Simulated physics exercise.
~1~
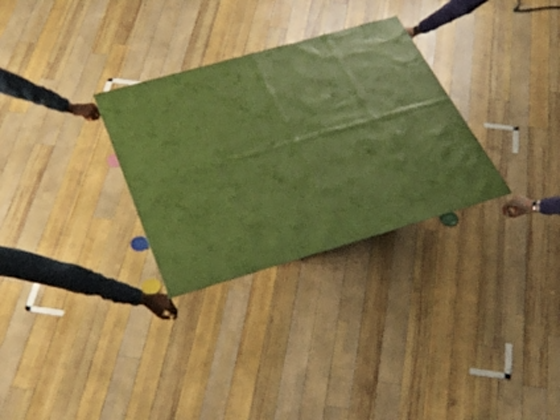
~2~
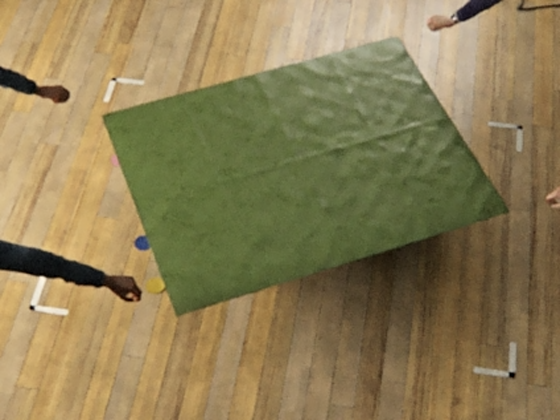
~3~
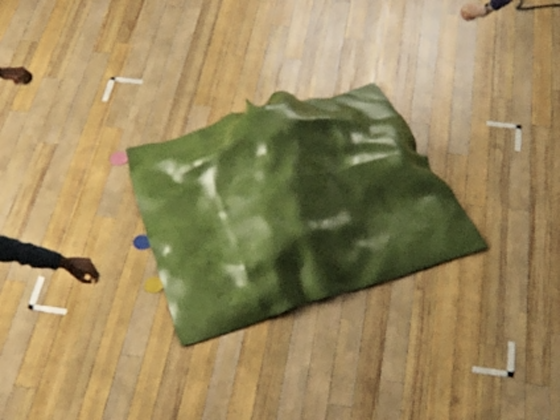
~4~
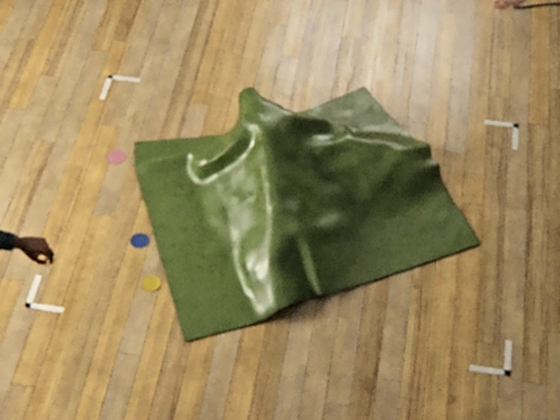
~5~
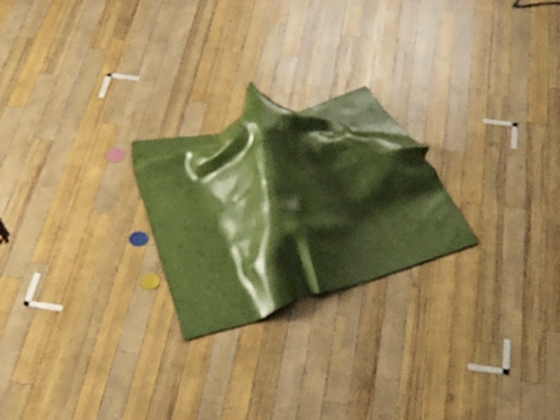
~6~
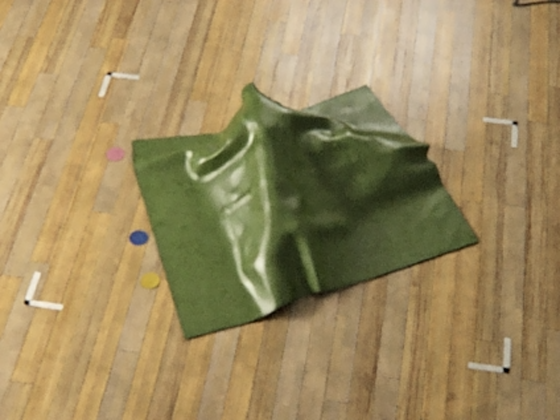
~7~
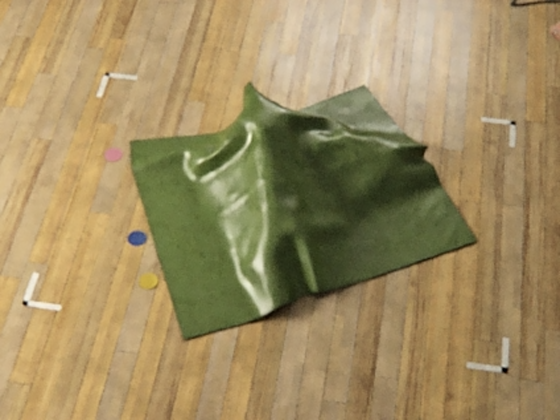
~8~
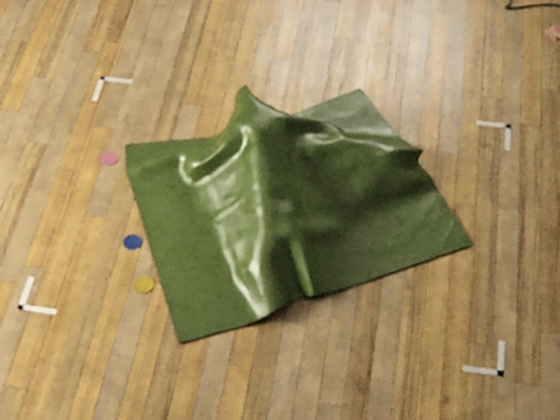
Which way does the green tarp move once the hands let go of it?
The tarp moves down, sinking toward the wooden floor and draping over what stands beneath it.
